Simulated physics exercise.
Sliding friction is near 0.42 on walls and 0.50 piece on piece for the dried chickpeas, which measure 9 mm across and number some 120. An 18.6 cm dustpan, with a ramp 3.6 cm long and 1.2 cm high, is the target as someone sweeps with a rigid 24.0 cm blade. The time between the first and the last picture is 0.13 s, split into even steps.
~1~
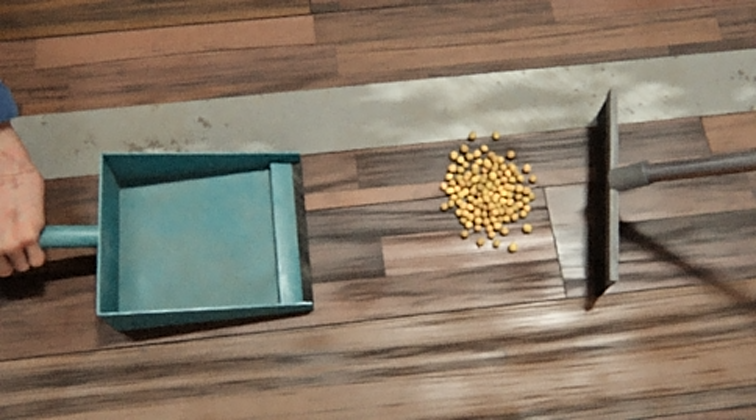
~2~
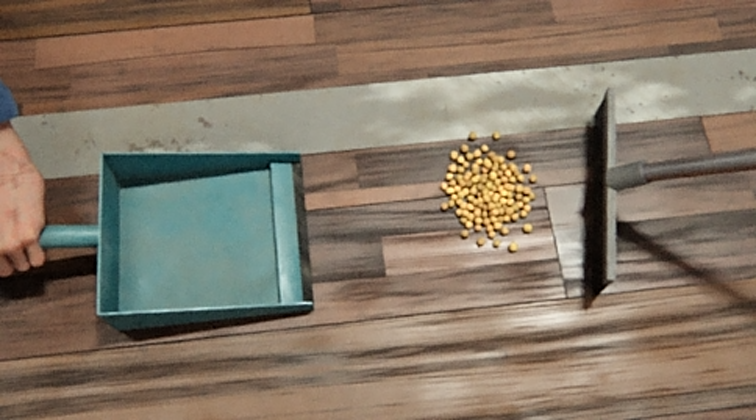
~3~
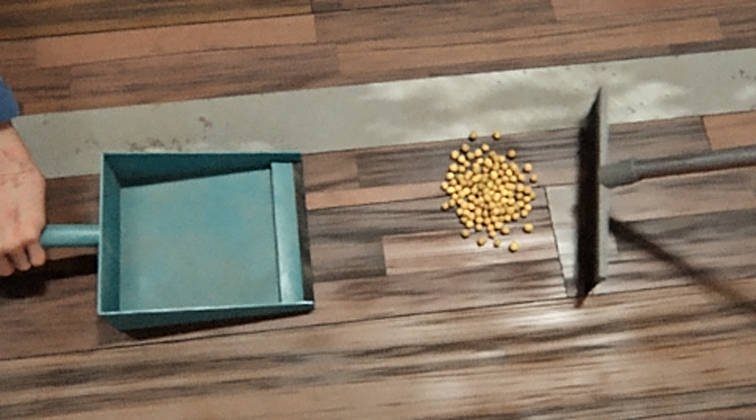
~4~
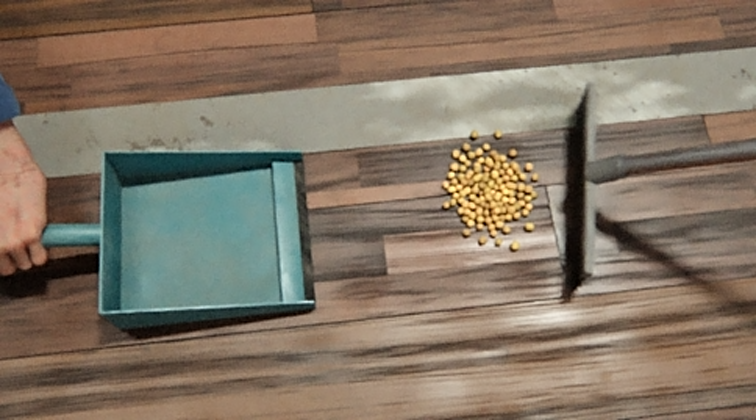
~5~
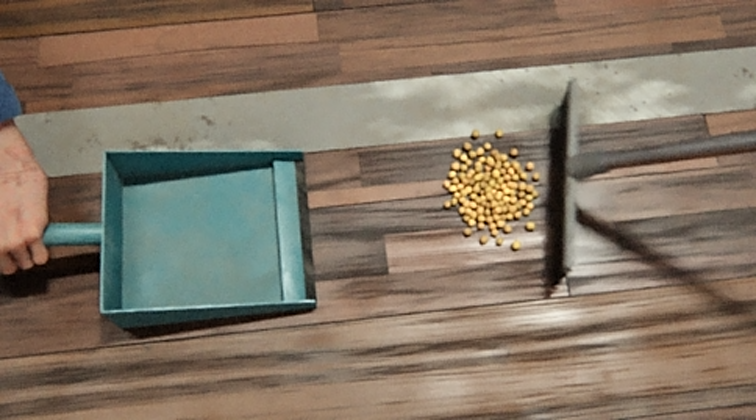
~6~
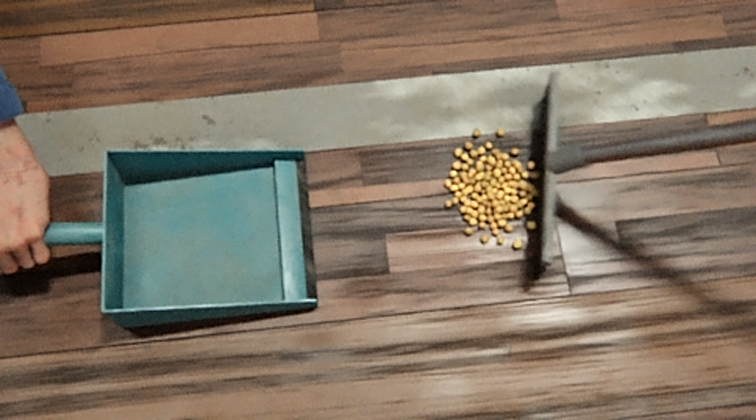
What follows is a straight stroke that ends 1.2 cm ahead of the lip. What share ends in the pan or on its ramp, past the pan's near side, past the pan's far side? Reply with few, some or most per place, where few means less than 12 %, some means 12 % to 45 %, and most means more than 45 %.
Pan = some, near side = few, far side = most.
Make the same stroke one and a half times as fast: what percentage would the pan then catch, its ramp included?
In that case close to 30 per cent.
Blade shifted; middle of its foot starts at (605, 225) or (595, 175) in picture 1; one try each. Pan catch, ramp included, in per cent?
The two tries give some 15 % and some 25 %.
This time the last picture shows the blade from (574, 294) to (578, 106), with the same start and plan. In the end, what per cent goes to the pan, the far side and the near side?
Split: Pan = 0, far = 15, near = 0.
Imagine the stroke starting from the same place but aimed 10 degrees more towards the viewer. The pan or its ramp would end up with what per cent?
25 %.
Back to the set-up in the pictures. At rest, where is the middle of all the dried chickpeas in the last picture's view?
I'd put it at about (290, 158).
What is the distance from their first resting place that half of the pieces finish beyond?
I'd say near 26 cm.
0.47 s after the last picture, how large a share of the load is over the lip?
20 %.
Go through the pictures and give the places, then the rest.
Blade from (611, 280) to (611, 96), moved 0.0 cm, 0 of the pieces shifted so far; middle of the pieces at (490, 195); pan at (196, 244), in the first frame.
Blade from (608, 279) to (609, 95), moved 0.3 cm, 0 of the pieces shifted so far; middle of the pieces at (490, 195), in the second frame.
Blade from (600, 277) to (602, 93), moved 1.3 cm, 0 of the pieces shifted so far; middle of the pieces at (490, 194), in the third frame.
Blade from (587, 273) to (590, 89), moved 2.9 cm, 0 of the pieces shifted so far; middle of the pieces at (492, 193), in the fourth frame.
Blade from (567, 267) to (572, 85), moved 5.1 cm, 0 of the pieces shifted so far; middle of the pieces at (493, 193), in the fifth frame.
Blade from (546, 262) to (553, 80), moved 7.6 cm, 0 of the pieces shifted so far; middle of the pieces at (494, 192); pan at (201, 241), in the sixth frame.
Then, 0.14 s after the last picture, middle of the blade 16 cm from the lip; 0 % over the lip, far side 20 %, near side 0 %.
Then, 0.24 s after the last picture, middle of the blade 7 cm from the lip; 0 % over the lip, far side 40 %, near side 0 %.
Then, 0.47 s after the last picture, middle of the blade 4 cm from the lip; 20 % over the lip, far side 50 %, near side 0 %.
In the end, pan 20 %, near side 0 %, far side 50 %, in front of the lip or behind the blade 30 %.
